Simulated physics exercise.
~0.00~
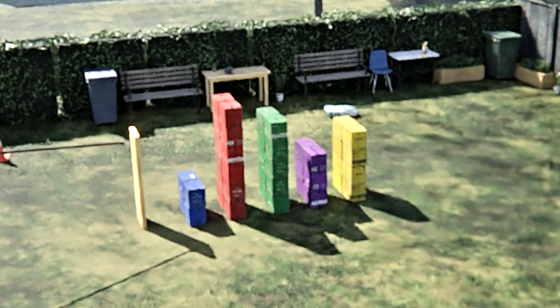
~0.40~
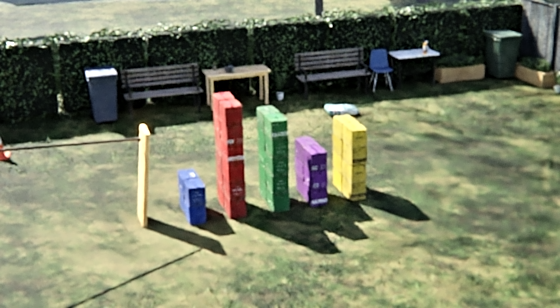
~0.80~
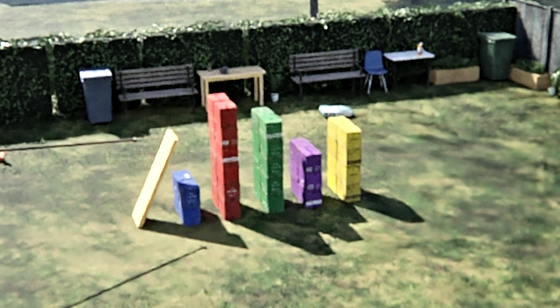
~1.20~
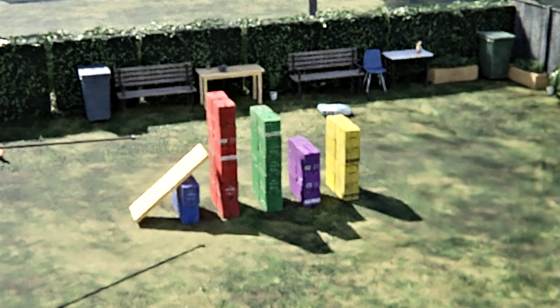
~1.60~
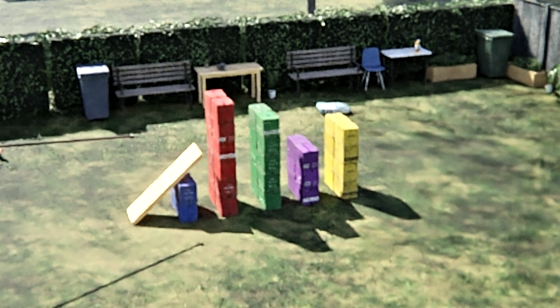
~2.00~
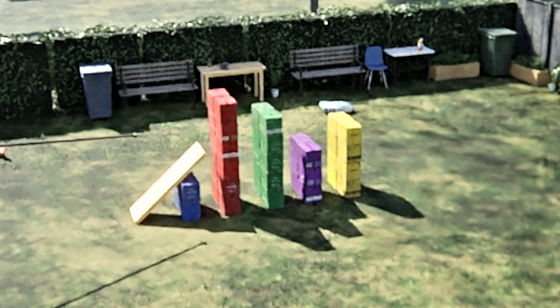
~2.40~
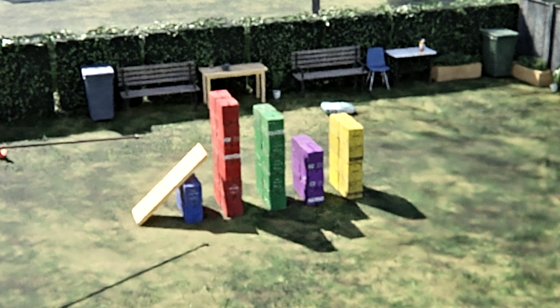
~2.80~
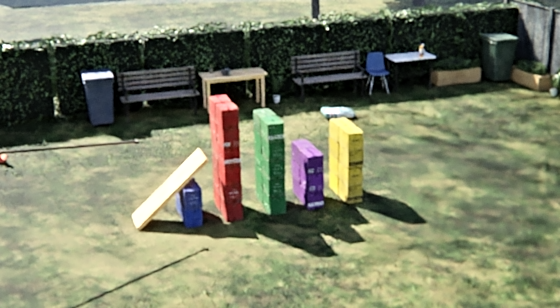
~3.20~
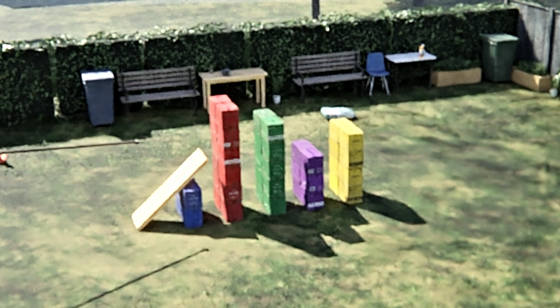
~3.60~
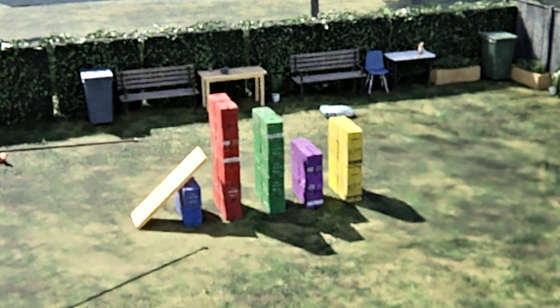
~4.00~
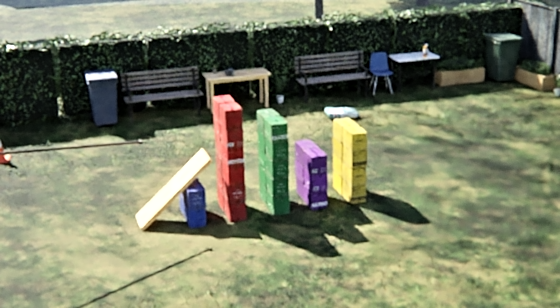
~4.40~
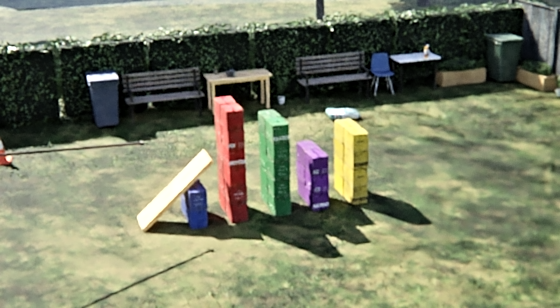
A pale wooden board stands on end at the left of a row of coloured piles on a sunlit lawn, with a thin pole reaching in from the left edge toward it. The board tips to the right, away from the pole, and leans out over the short blue pile beside it. It drops further until it comes to rest slantwise against the top of the blue pile. Nothing else falls, and the board stays propped there at a slope. The blue, red, green, purple and yellow piles all remain standing before the hedge and benches.
